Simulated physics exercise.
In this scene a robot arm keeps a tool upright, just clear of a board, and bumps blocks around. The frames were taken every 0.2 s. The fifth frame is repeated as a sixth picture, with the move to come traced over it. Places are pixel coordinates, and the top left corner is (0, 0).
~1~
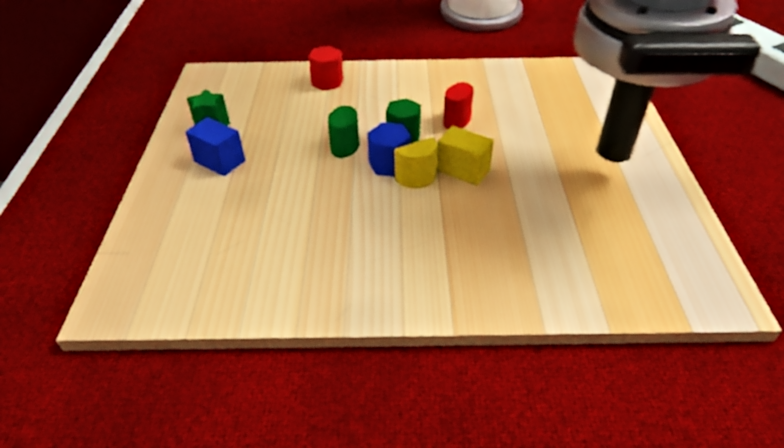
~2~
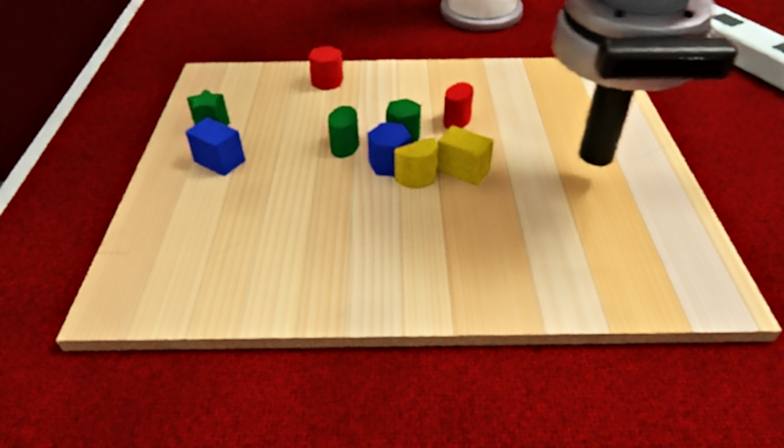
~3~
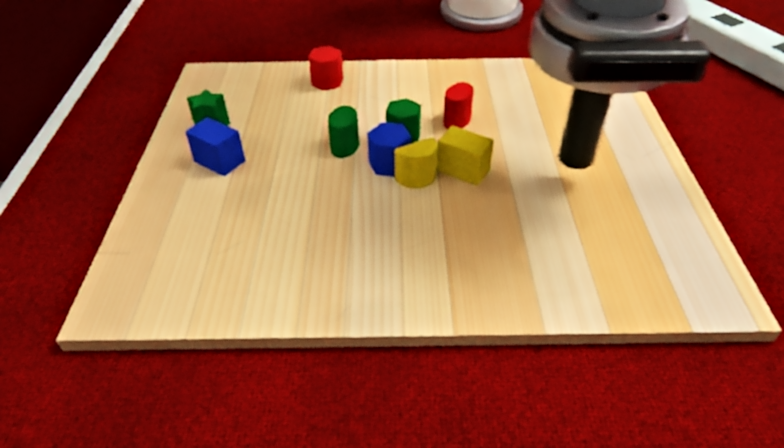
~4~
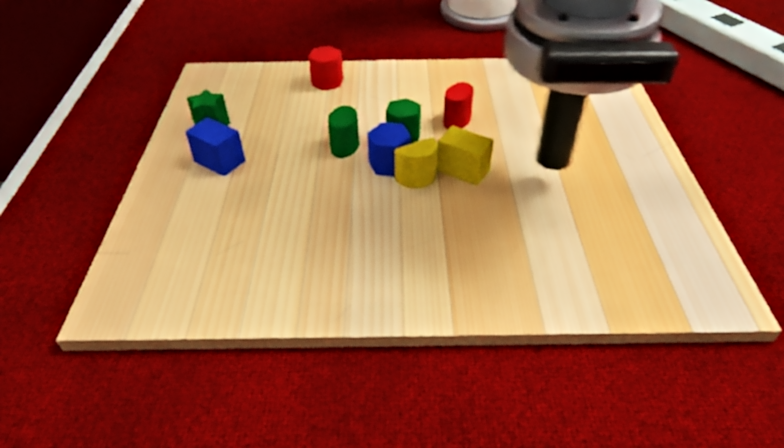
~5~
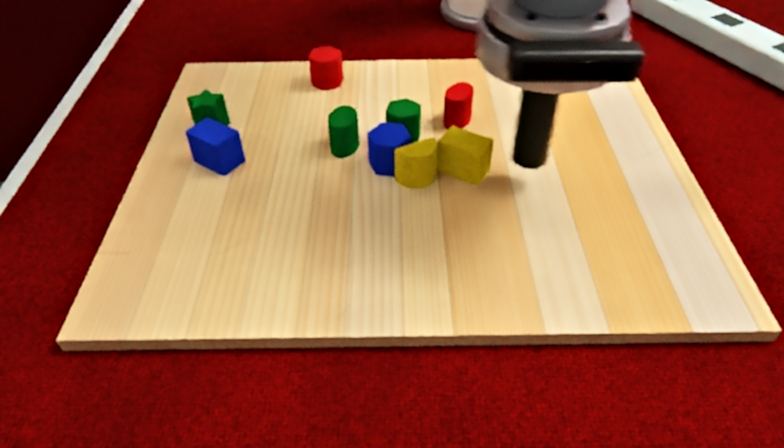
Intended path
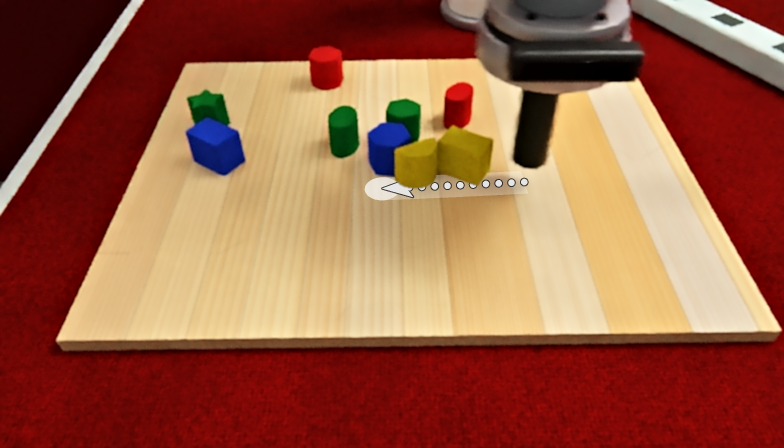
To begin with, a dark cylindrical tool on a robot arm hovers over the right side of a wooden board scattered with red, green, blue and yellow blocks. The arm then moves steadily left, bringing the tool near the yellow blocks, while every block stays still.
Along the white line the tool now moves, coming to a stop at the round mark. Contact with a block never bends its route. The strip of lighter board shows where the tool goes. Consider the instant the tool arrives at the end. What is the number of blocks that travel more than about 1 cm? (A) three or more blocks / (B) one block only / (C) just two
Answer: A.
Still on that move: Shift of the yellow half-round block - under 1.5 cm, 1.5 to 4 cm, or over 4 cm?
The yellow half-round block moves over 4 cm.
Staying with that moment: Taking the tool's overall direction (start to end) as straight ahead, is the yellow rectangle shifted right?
That would be a yes.
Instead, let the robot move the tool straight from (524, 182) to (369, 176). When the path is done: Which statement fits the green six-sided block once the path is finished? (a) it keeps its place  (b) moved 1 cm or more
I choose b.
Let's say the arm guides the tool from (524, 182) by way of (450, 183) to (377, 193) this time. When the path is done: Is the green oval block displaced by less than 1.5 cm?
Going by the path, yes.
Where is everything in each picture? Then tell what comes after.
In the first picture, tip of the tool at (614, 152), middles of tops, green oval block at (342, 115), blue six-sided block at (389, 133), yellow half-round block at (419, 148), yellow rectangle at (466, 139).
In the second picture, tool at (596, 156), nothing pushed.
In the third picture, tool at (576, 159), nothing pushed.
In the fourth picture, tool at (553, 160), nothing pushed.
In the fifth picture, tool at (529, 159), green oval block at (342, 115), blue six-sided block at (389, 133), yellow half-round block at (419, 148), yellow rectangle at (466, 139).
The line goes from (524, 182) directly to (382, 189).
The first path, step by step. One third of the way, tool at (479, 161); yellow half-round block at (416, 147), turned 15° anticlockwise; yellow rectangle at (448, 135), turned 25° clockwise.
Two thirds of the way, tool at (431, 163); blue six-sided block at (382, 132); yellow half-round block at (403, 145), turned 25° anticlockwise; yellow rectangle at (433, 130), turned 50° clockwise.
At the end, tool at (381, 165); green oval block at (334, 108); blue six-sided block at (359, 124), turned 40° clockwise; yellow half-round block at (361, 142), turned 15° clockwise; yellow rectangle at (432, 130), turned 50° clockwise.
